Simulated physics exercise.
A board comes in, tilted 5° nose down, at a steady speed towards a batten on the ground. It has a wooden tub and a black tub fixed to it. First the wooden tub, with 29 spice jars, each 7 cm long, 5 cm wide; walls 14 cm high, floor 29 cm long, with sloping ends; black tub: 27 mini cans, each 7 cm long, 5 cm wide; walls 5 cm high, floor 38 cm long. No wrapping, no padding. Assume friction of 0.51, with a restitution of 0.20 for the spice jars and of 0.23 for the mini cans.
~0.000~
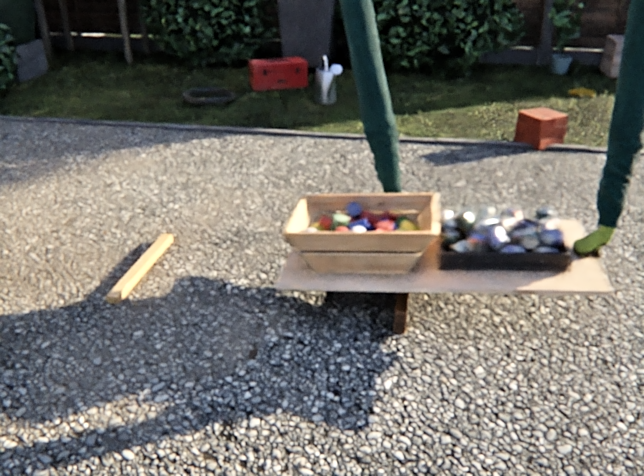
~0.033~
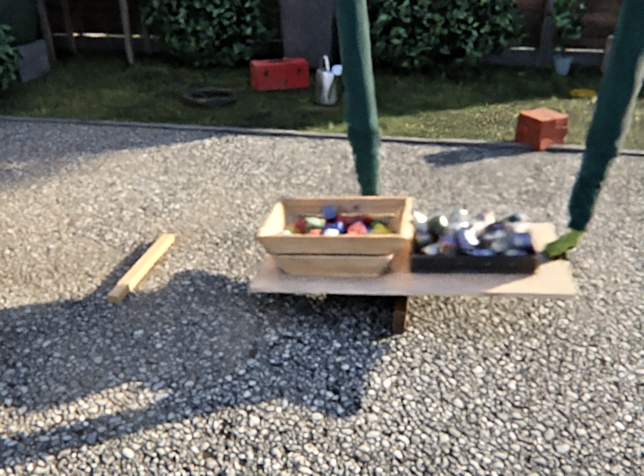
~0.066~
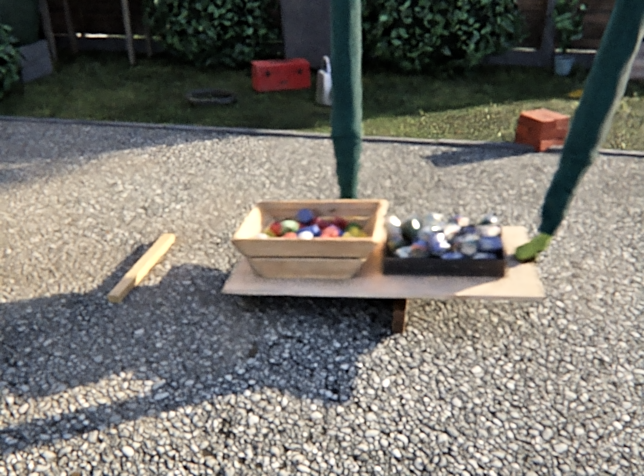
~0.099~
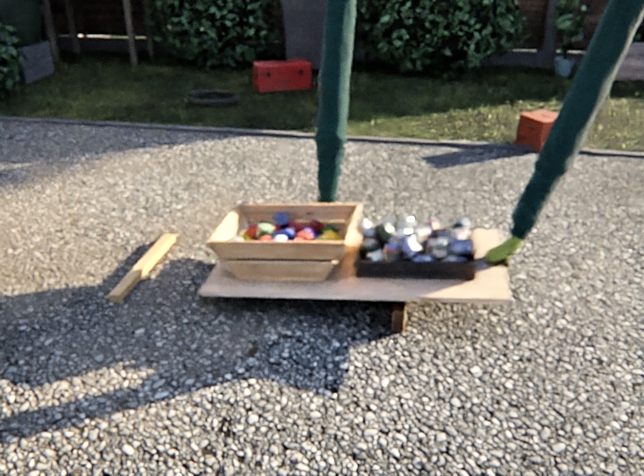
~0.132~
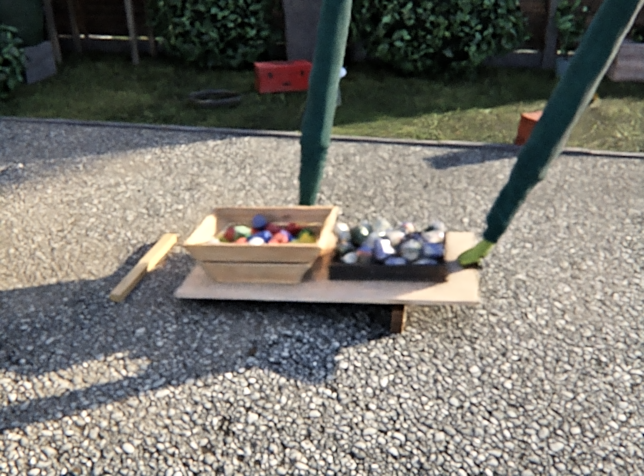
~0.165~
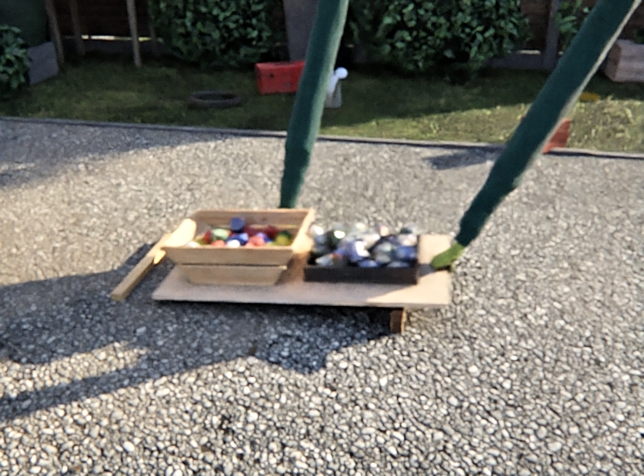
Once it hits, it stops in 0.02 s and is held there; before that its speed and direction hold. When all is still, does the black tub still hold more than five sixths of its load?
It will lose a sixth and then some.
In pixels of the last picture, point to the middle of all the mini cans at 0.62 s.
In the last picture they centre on about (307, 252).
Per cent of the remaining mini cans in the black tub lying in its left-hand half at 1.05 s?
Roughly 60 percent of the remaining load.
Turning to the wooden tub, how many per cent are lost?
Wooden tub - about 15 per cent.
After 0.20 s, it lands.
After 0.28 s, 0 of 29 out of the wooden tub and 2 of 27 out of the black tub.
After 0.40 s, 2 of 29 out of the wooden tub and 5 of 27 out of the black tub.
After 0.62 s, 4 of 29 out of the wooden tub and 8 of 27 out of the black tub.
Outcome (at 1.05 s), 4 of 29 out of the wooden tub and 8 of 27 out of the black tub. Asked share, 8 of 27, 30 per cent.
